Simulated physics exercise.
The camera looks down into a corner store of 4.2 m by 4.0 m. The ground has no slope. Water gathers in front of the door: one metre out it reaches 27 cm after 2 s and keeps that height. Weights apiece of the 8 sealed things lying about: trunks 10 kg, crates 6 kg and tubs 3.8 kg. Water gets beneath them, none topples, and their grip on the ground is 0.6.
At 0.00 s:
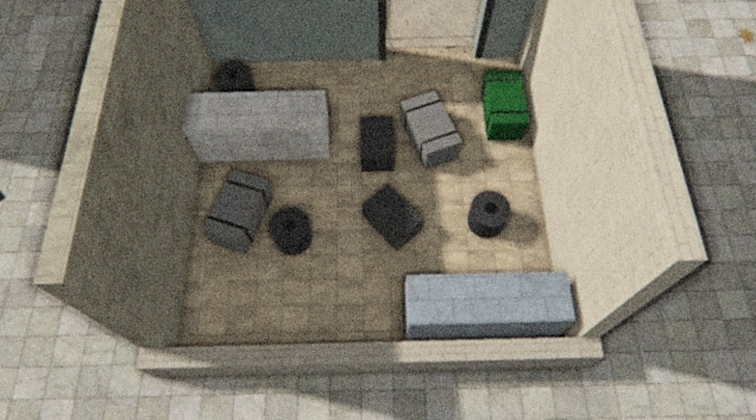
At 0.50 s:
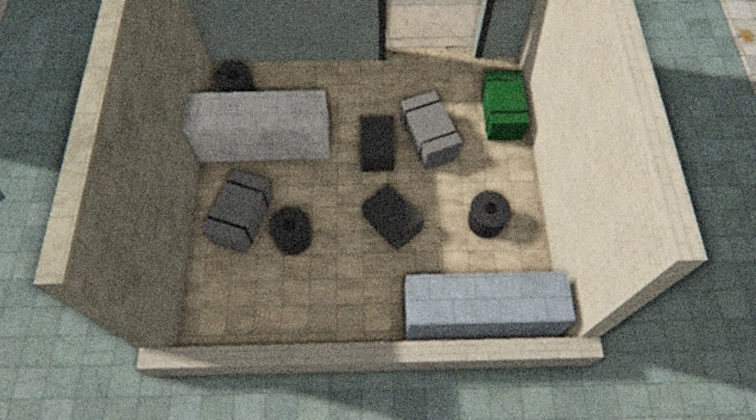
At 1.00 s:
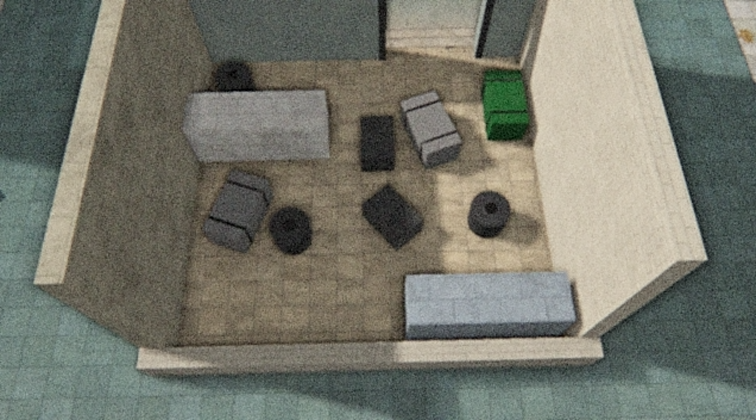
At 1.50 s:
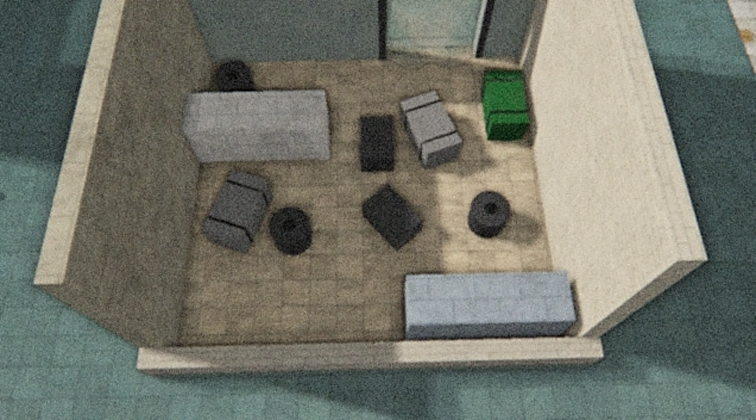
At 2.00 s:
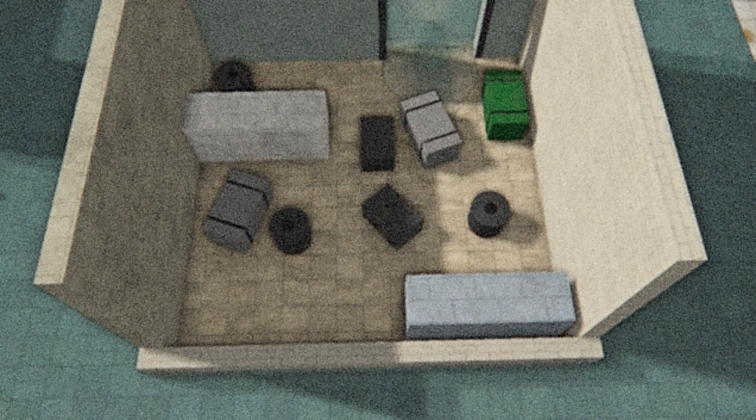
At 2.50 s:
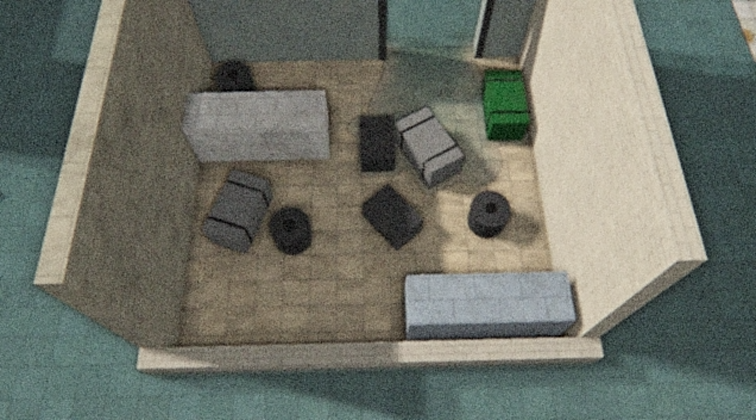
A tan-walled corner store with a tiled floor is seen from above, its doorway at the back. A long pale grey block stands at left, a bluish one at front right, a green trunk at back right, with grey crates and dark tubs between. Water spreads over the paving outside, then through the doorway across the floor, and the light grey crate shifts slightly while the camera stays still.
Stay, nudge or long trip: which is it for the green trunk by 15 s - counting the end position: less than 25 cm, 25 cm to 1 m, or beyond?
Green trunk gets carried off.
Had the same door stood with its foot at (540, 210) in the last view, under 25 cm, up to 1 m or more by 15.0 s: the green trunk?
Then the green trunk moves a short way.
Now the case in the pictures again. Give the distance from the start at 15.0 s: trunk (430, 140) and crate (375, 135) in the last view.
In that order: 250 cm, 200 cm.
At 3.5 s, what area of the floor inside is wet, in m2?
Some 8.5 m2.
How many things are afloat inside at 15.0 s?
8 of them.
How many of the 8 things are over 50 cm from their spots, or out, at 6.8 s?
By then 6.
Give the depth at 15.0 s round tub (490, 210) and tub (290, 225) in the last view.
Roughly 24 and 23 cm.
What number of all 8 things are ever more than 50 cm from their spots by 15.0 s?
8 of them.
After 3.5 s the green trunk is near (518, 96), 0.1 m from its start, afloat; 2 afloat.
After 6.8 s the green trunk is near (482, 220), 1.8 m from its start, afloat; 6 afloat.
After 11.0 s the green trunk is near (301, 283), 3.4 m from its start, afloat; 8 afloat.
After 15.0 s the green trunk is near (296, 207), 2.9 m from its start, afloat; 8 afloat.
